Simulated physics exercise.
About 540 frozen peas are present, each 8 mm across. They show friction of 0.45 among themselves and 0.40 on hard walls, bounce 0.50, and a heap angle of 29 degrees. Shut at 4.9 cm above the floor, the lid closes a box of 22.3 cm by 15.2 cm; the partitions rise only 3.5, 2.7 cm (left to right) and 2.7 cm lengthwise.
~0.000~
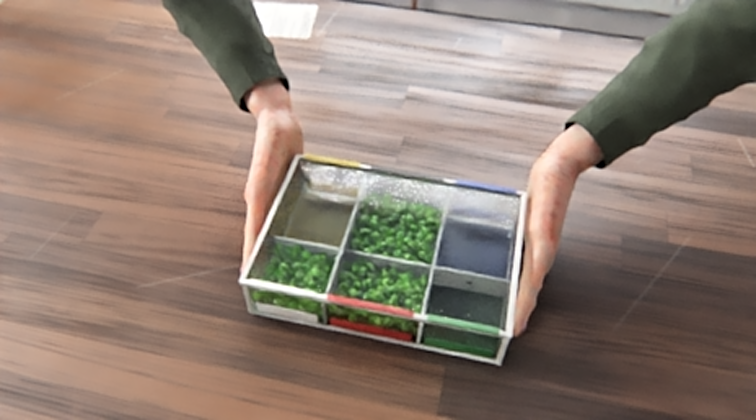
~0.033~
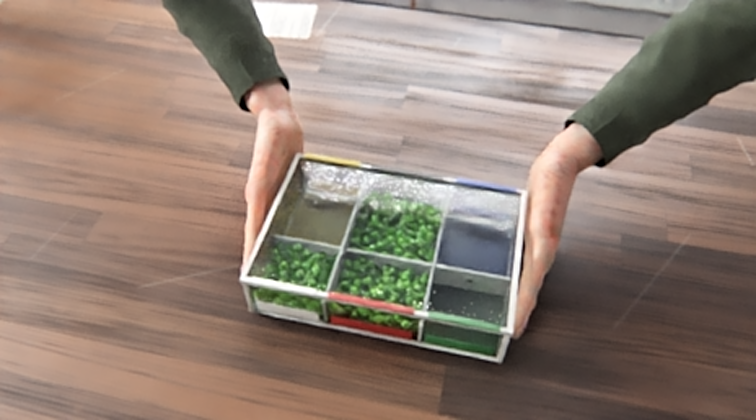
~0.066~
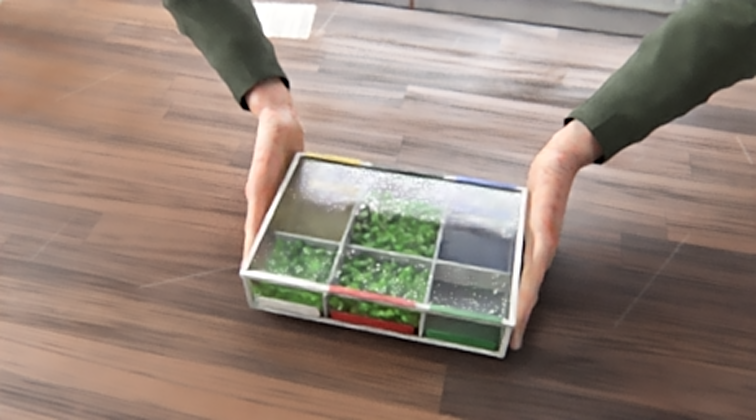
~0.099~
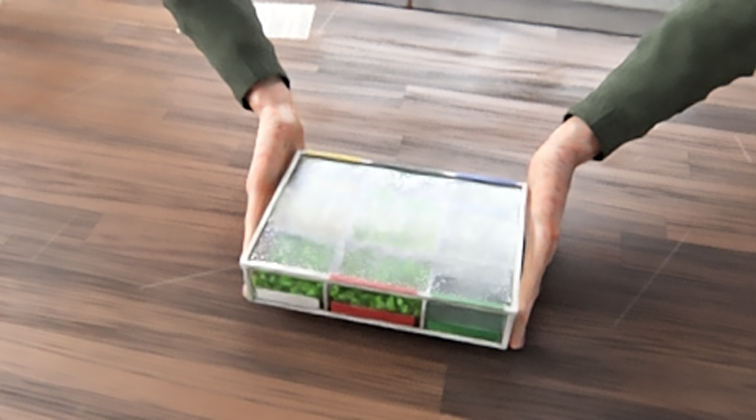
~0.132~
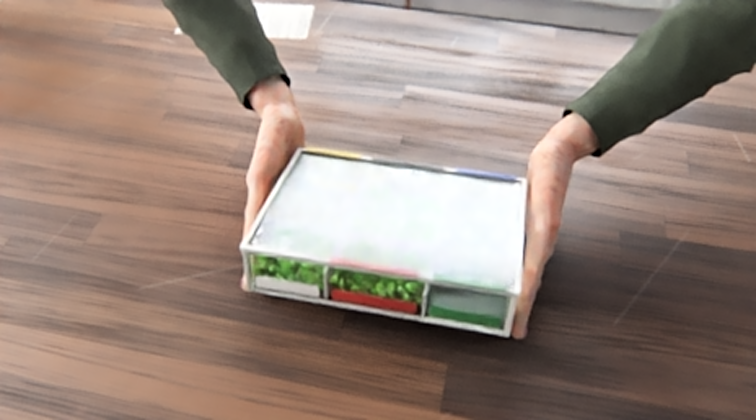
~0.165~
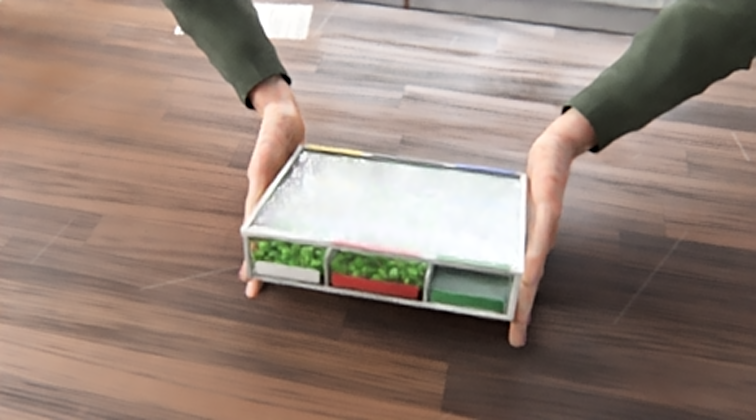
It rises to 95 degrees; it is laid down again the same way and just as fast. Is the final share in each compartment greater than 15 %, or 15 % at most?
In order: Red compartment: Fails to beat the threshold. Blue compartment: Fails to beat the threshold. Green compartment: Fails to beat the threshold. Yellow compartment: Beats the threshold. White compartment: Fails to beat the threshold. Black compartment: Beats the threshold.
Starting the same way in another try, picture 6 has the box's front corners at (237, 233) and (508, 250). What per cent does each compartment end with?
By the end red holds 5%, blue holds 0%, green holds 0%, yellow holds 25%, white holds 10% and black holds 55%.
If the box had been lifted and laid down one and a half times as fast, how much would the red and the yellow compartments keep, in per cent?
You'd end up with red at 5 percent and yellow at 25 percent.
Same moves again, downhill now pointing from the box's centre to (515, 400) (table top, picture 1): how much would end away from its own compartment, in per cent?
The share would be about 50 percent.
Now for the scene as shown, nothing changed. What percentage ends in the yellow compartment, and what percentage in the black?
Yellow 25 %, black 60 %.
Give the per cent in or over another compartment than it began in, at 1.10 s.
Near 50 per cent of it.
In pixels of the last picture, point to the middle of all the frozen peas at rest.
In the last view, approximately (383, 220).
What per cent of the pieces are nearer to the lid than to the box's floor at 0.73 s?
Around 60 %.
After 0.73 s, tilt 95 degrees; red 15 %, yellow 10 %, white 15 %, black 55 %.
After 1.10 s, tilt 41 degrees; red 5 %, blue 5 %, yellow 25 %, white 5 %, black 60 %.
After 1.56 s, tilt 0 degrees; red 5 %, blue 5 %, yellow 25 %, white 5 %, black 60 %.
In the end, at 2.0 s, red 5 %, blue 5 %, green 0 %, yellow 25 %, white 5 %, black 60 %.
